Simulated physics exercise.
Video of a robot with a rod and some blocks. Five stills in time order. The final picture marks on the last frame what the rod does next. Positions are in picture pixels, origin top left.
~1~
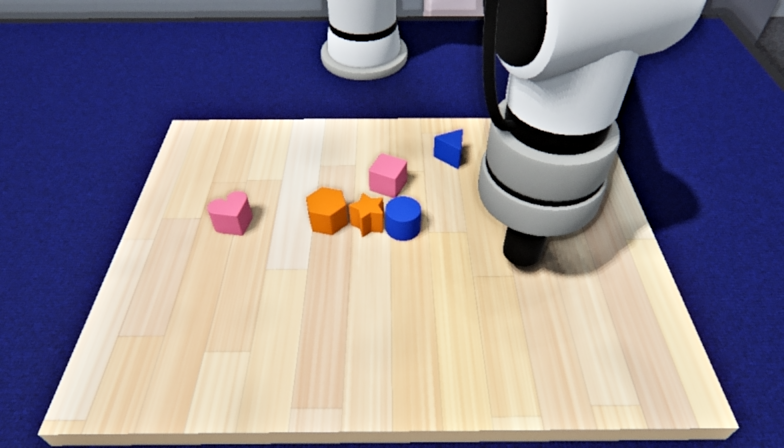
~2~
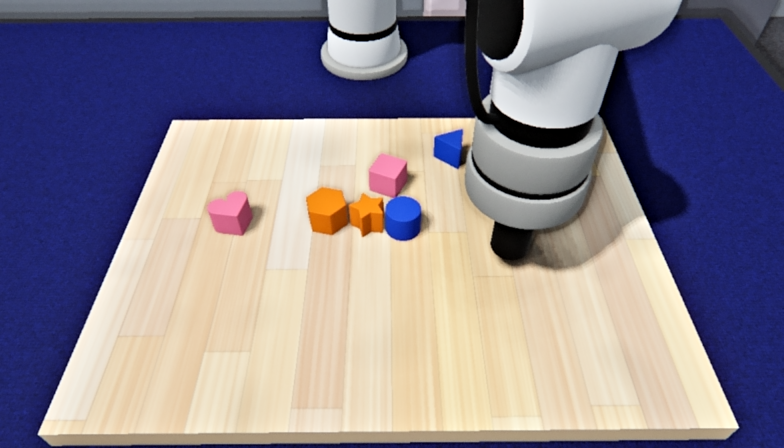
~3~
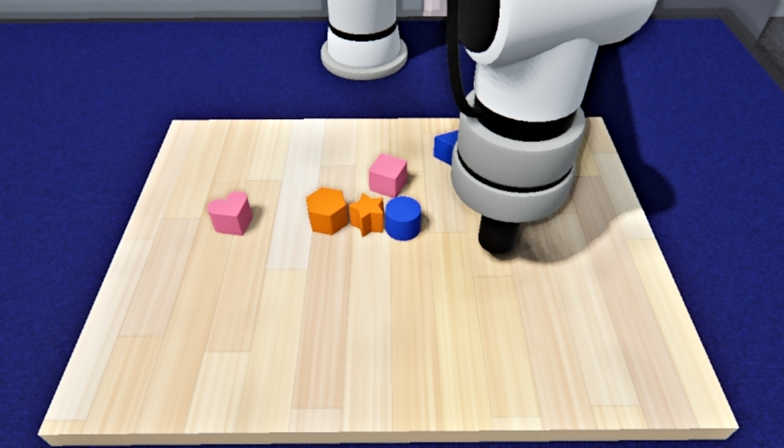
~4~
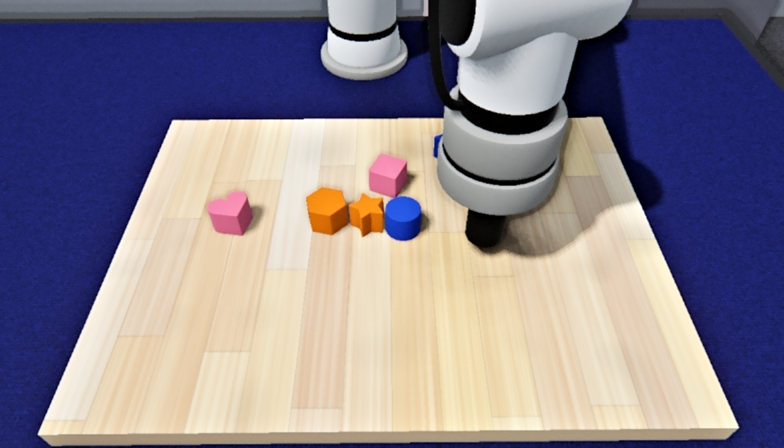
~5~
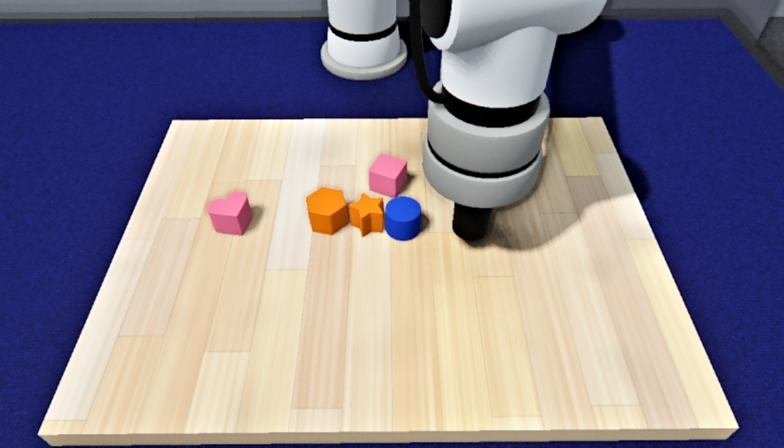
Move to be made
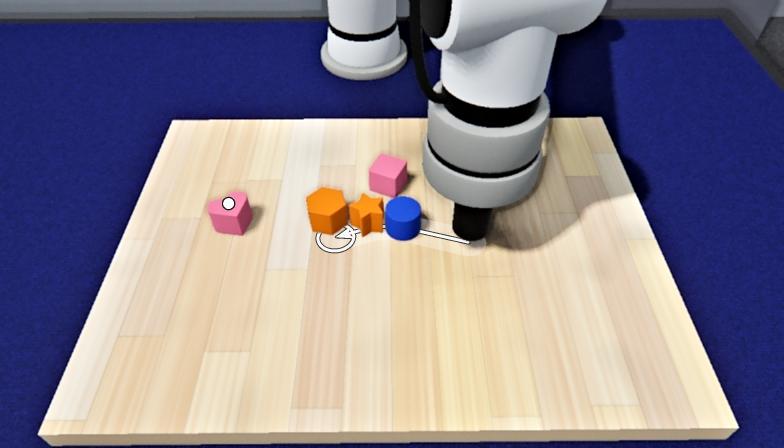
A white and grey robot arm with a black rod stands over the right side of a pale wooden board on a blue surface, seen from above and in front. Left of the rod sit a pink heart block, an orange six-sided block, an orange star, a pink square and a blue cylinder, with a blue triangle behind. The arm glides slowly leftward and slightly back, covering the triangle, while the blocks stay still.
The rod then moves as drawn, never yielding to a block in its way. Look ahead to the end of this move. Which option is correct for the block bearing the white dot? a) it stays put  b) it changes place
Answer: B.
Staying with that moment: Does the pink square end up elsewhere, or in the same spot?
It will remain on its spot.
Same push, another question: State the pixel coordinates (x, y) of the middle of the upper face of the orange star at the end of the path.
I'd guess (268, 208).
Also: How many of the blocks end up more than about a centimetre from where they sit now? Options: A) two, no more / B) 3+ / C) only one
My pick is B.
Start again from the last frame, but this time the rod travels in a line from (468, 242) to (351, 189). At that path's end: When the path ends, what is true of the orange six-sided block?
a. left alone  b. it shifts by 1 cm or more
b: It shifts by 1 cm or more.
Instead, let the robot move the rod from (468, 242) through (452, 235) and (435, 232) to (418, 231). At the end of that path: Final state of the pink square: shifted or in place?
Right where it was.
Path on the board, from (468, 242) via (423, 232) and (379, 227), ending at (336, 237); the dot is on the pink heart block.
The first path, step by step. One third of the way, rod (424, 218); orange six-sided block (319, 200); orange star (358, 205); blue cylinder (389, 206).
Two thirds of the way, rod (379, 212); orange six-sided block (281, 201), turned 40° clockwise; orange star (312, 209), turned 15° anticlockwise; blue cylinder (343, 204).
At the end, rod (334, 223); pink heart block (211, 200), turned 30° anticlockwise; orange six-sided block (245, 193), turned 55° clockwise; orange star (268, 208); pink square in place; blue cylinder (299, 210).
